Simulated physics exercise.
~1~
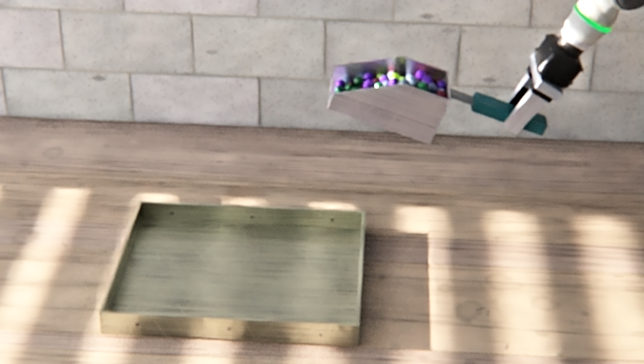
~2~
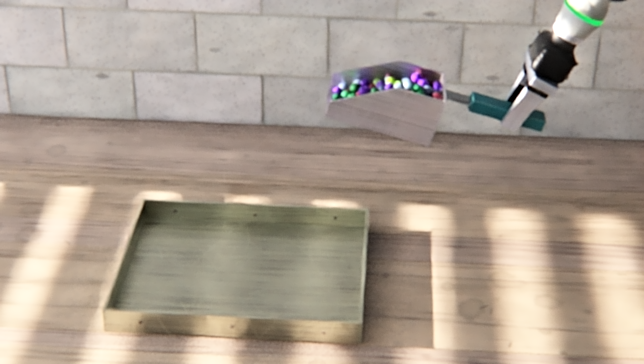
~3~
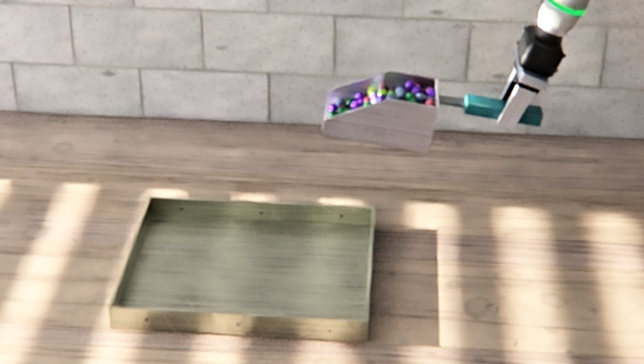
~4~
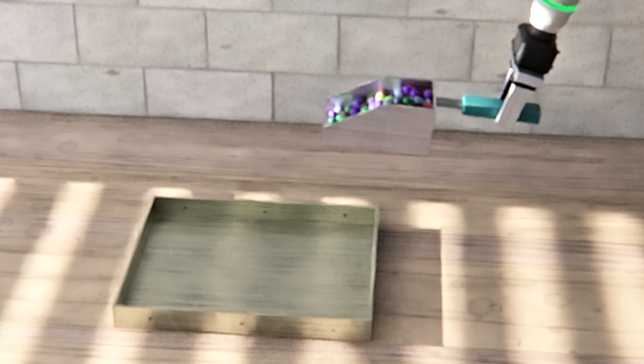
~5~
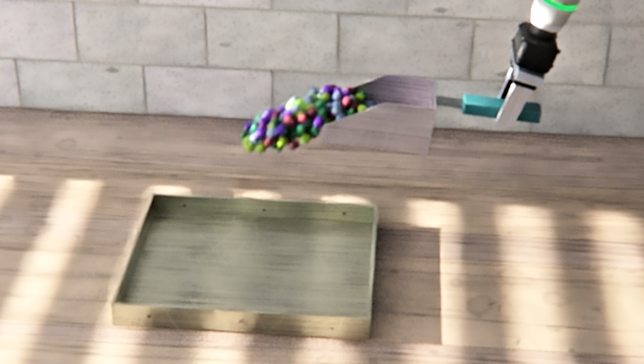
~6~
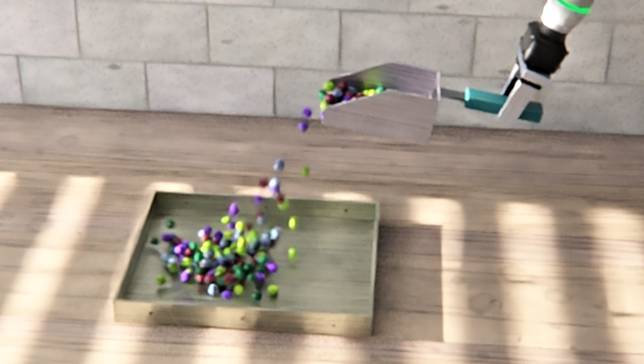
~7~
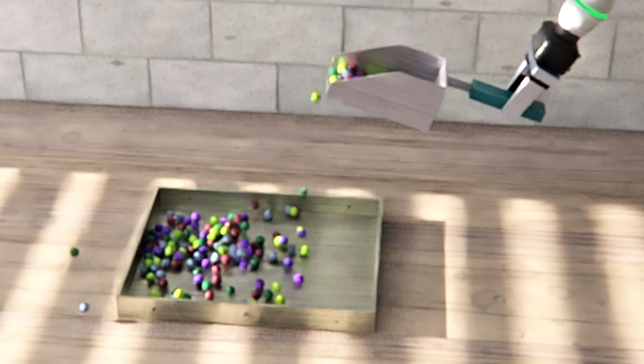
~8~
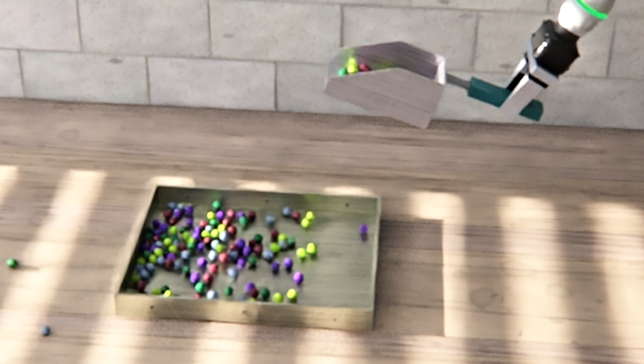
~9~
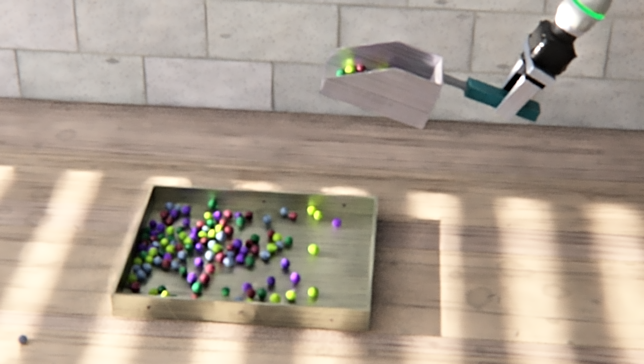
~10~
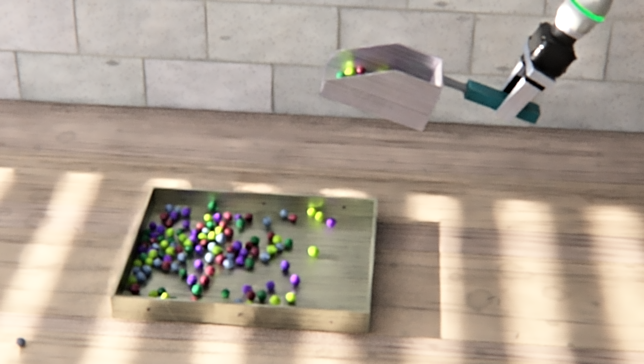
In the video, a robotic gripper holds a scoop of colourful round sweets above a shallow tray, and the sweets spill leftward and drop into it. The scoop tilts back, leaving most sweets scattered in the tray, a few in the scoop and a stray one on the table.
